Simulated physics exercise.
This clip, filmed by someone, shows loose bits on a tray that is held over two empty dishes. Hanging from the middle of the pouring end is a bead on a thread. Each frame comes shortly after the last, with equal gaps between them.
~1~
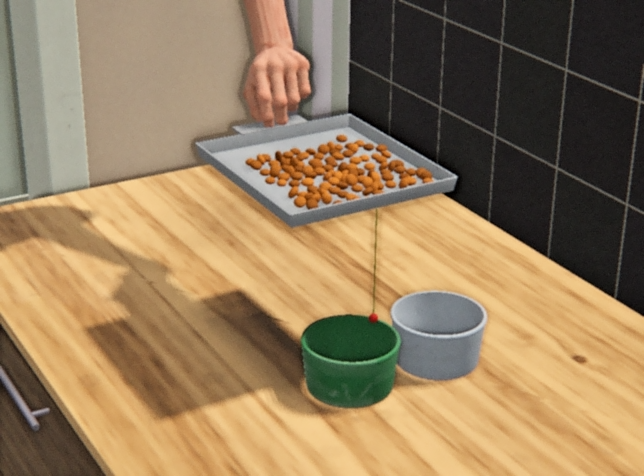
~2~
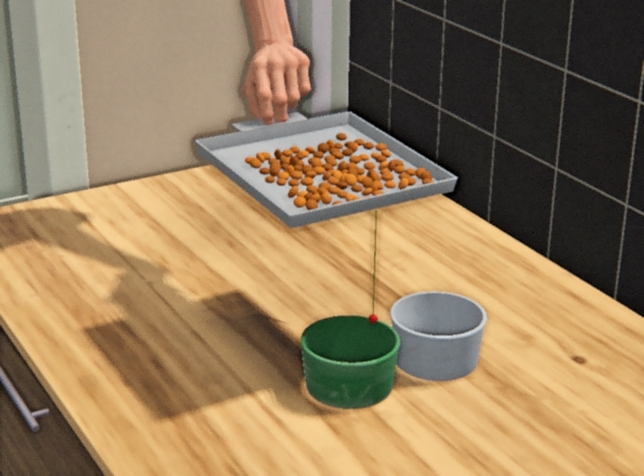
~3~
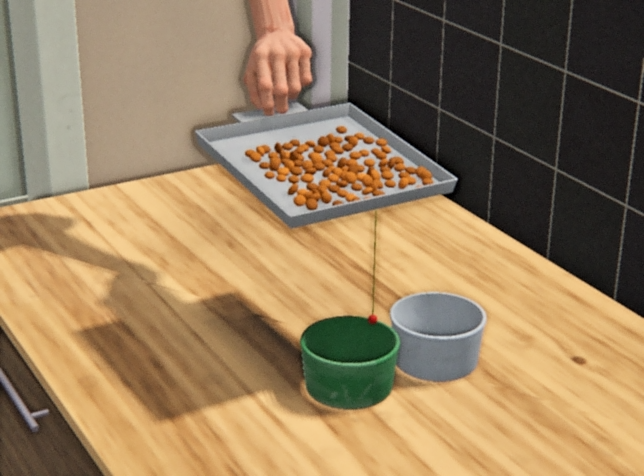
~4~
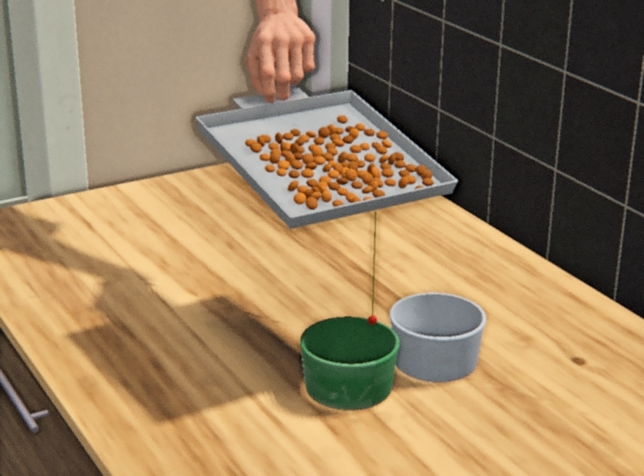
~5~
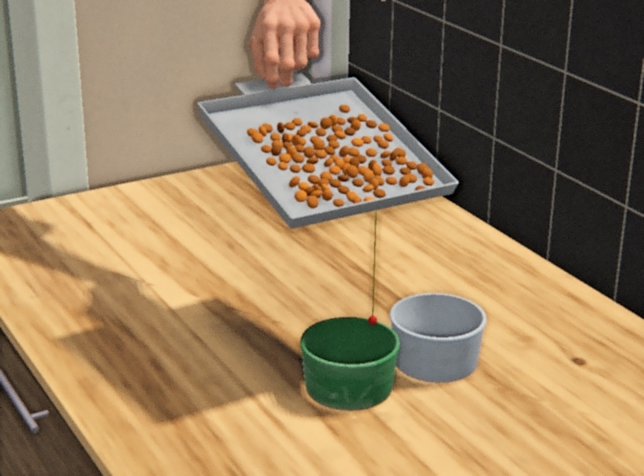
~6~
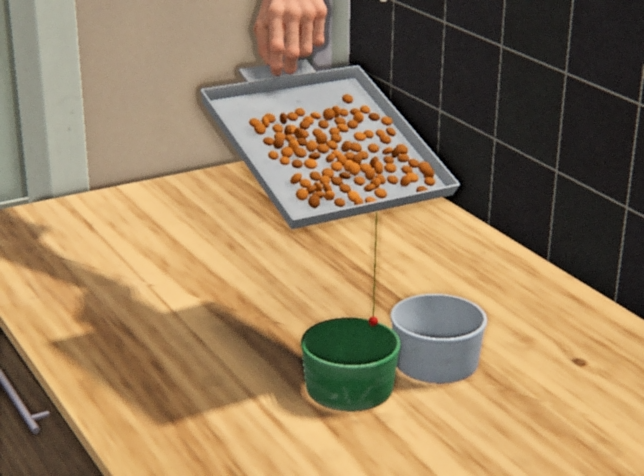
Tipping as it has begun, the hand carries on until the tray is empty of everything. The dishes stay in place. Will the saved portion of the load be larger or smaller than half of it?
It is smaller than half.
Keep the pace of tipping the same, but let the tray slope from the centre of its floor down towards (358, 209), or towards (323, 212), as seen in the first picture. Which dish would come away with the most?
Tilt 1: Left-side dish. Tilt 2: Left-side dish.
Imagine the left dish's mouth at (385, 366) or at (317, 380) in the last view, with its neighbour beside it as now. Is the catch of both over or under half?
For the earlier try a larger portion is kept, for the later one a larger portion.
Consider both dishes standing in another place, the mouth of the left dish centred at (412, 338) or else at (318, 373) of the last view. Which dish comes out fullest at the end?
The first time it is the dish to the left, and the second time it is the dish to the right.
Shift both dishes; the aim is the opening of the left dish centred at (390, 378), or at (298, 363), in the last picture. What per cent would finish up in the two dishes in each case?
60% for the first placement, 40% for the second.
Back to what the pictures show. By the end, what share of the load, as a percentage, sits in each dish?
Left 10 per cent, right 20 per cent.
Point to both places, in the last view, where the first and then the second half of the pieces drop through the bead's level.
Roughly at (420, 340) first, and then at (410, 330).
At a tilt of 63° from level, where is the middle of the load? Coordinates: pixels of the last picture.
Mark it at roughly (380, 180) in the final frame.
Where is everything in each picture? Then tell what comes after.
In the first frame, corners of the pouring end near (292, 213) and (454, 177), level; middle of the load near (333, 174), bits of cat kibble; left dish near (375, 379); right dish near (464, 352); bead on its thread near (373, 318).
In the second frame, corners of the pouring end near (291, 214) and (453, 177), level; middle of the load near (333, 173).
In the third frame, corners of the pouring end near (292, 214) and (453, 178), tipped barely, level across its low end; middle of the load near (333, 170).
In the fourth frame, corners of the pouring end near (292, 215) and (454, 180), tipped a little, level across its low end; middle of the load near (333, 165).
In the fifth frame, corners of the pouring end near (293, 216) and (455, 181), tipped a little, level across its low end; middle of the load near (335, 159).
In the sixth frame, corners of the pouring end near (294, 217) and (456, 183), tipped clearly, level across its low end; middle of the load near (337, 154); left dish near (375, 382); right dish near (464, 355).
Shortly afterwards, tray tipped steeply; all but a few on the tray; only a few in the air.
Next, tray tipped past a quarter turn; near a quarter on the tray; only a few in the left dish; only a few in the right dish; near a third outside both; near a third in the air.
Some moments later, tray tipped past a quarter turn; a little in the left dish; near a quarter in the right dish; the bulk outside both.
In the end, tray tipped past a quarter turn; a little in the left dish; near a quarter in the right dish; the bulk outside both.
